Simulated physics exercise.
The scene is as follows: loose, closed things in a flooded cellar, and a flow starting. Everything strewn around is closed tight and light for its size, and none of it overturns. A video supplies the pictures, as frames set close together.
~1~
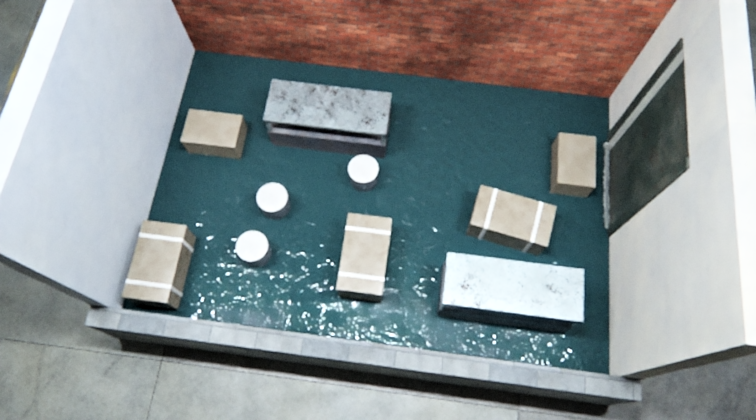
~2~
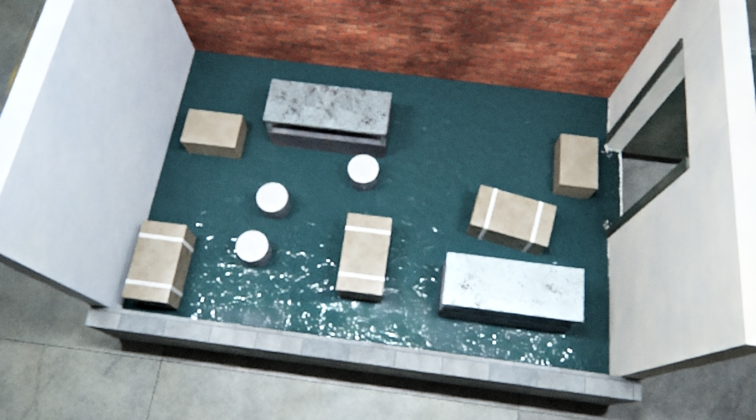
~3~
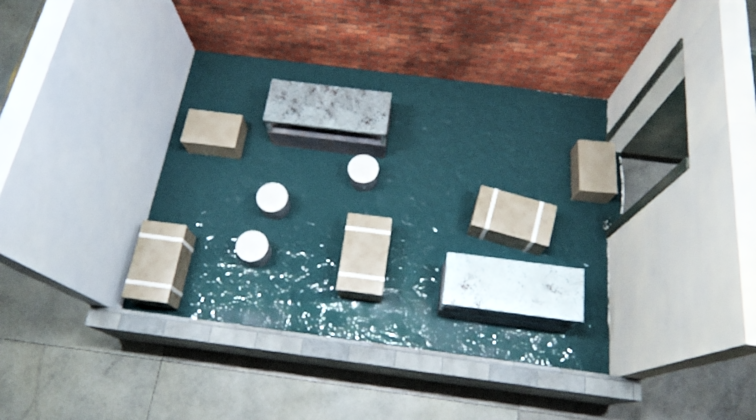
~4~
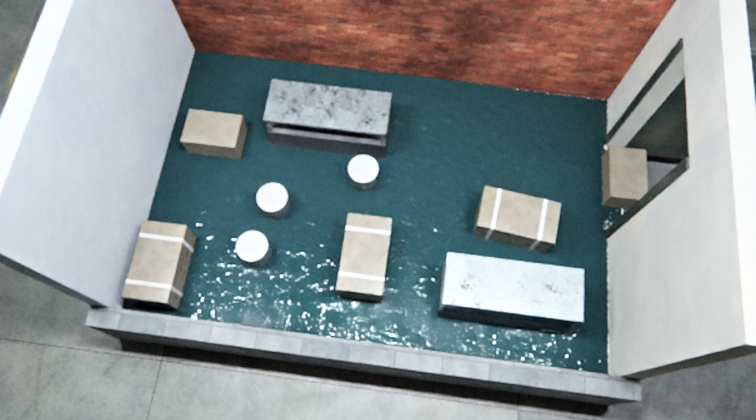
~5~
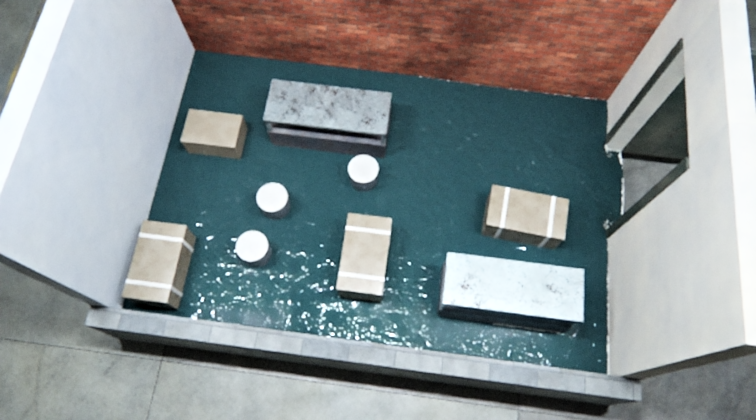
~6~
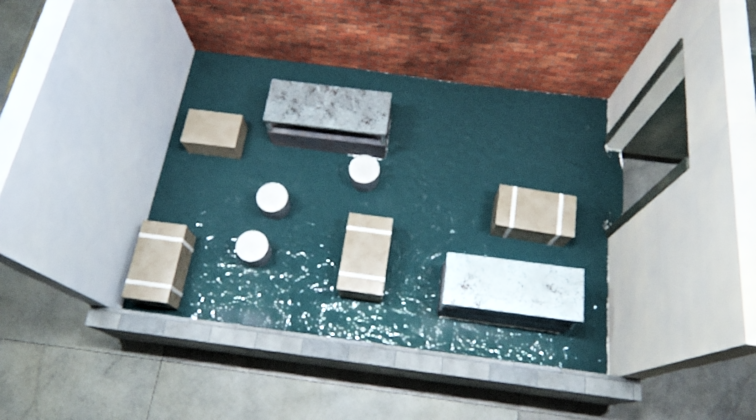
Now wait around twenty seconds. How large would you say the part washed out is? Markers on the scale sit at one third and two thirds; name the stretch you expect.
Well, what gets flushed out makes up a share in the middle third.
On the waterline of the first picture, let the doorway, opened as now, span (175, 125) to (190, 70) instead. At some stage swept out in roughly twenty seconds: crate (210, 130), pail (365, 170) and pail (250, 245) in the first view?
Taking them as listed: Exits, exits, exits.
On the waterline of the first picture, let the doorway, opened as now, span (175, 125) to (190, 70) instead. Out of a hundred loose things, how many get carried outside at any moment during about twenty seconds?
About 50 %.
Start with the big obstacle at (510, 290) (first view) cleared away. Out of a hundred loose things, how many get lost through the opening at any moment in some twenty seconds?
About 50 per cent.
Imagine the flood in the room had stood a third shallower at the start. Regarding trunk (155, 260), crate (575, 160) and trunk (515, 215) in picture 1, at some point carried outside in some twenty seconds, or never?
In sequence they are not removed, removed and removed.
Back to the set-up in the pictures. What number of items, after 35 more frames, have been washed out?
I reckon 3.
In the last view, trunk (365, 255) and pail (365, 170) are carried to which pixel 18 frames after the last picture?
Around (488, 209) for the first and around (475, 123) for the second.
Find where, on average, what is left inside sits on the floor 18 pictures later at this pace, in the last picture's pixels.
Roughly at (340, 208).
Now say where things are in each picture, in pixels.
In the first picture, a trunk at (514, 215), afloat; a pail at (363, 169) floats; 0 of 8 have shifted.
In the second picture, a trunk at (514, 215) floats; a pail at (363, 169), afloat; 0 of 8 have shifted.
In the third picture, a trunk at (514, 215), afloat; a pail at (363, 169), afloat; 1 of 8 have shifted.
In the fourth picture, a trunk at (519, 214), afloat, close to its start; a pail at (363, 169) floats; 2 of 8 have shifted.
In the fifth picture, a trunk at (528, 212), afloat, close to its start; a pail at (363, 169) floats; 2 of 8 have shifted.
In the sixth picture, a trunk at (537, 210), afloat, close to its start; a pail at (364, 169) floats; 2 of 8 have shifted.
A moment on, 1 of 8 are out; 7 afloat.
Next, 2 of 8 are out; 6 afloat.
Later, 3 of 8 are out; 5 afloat.
In the end, 4 of 8 are out; 4 afloat.
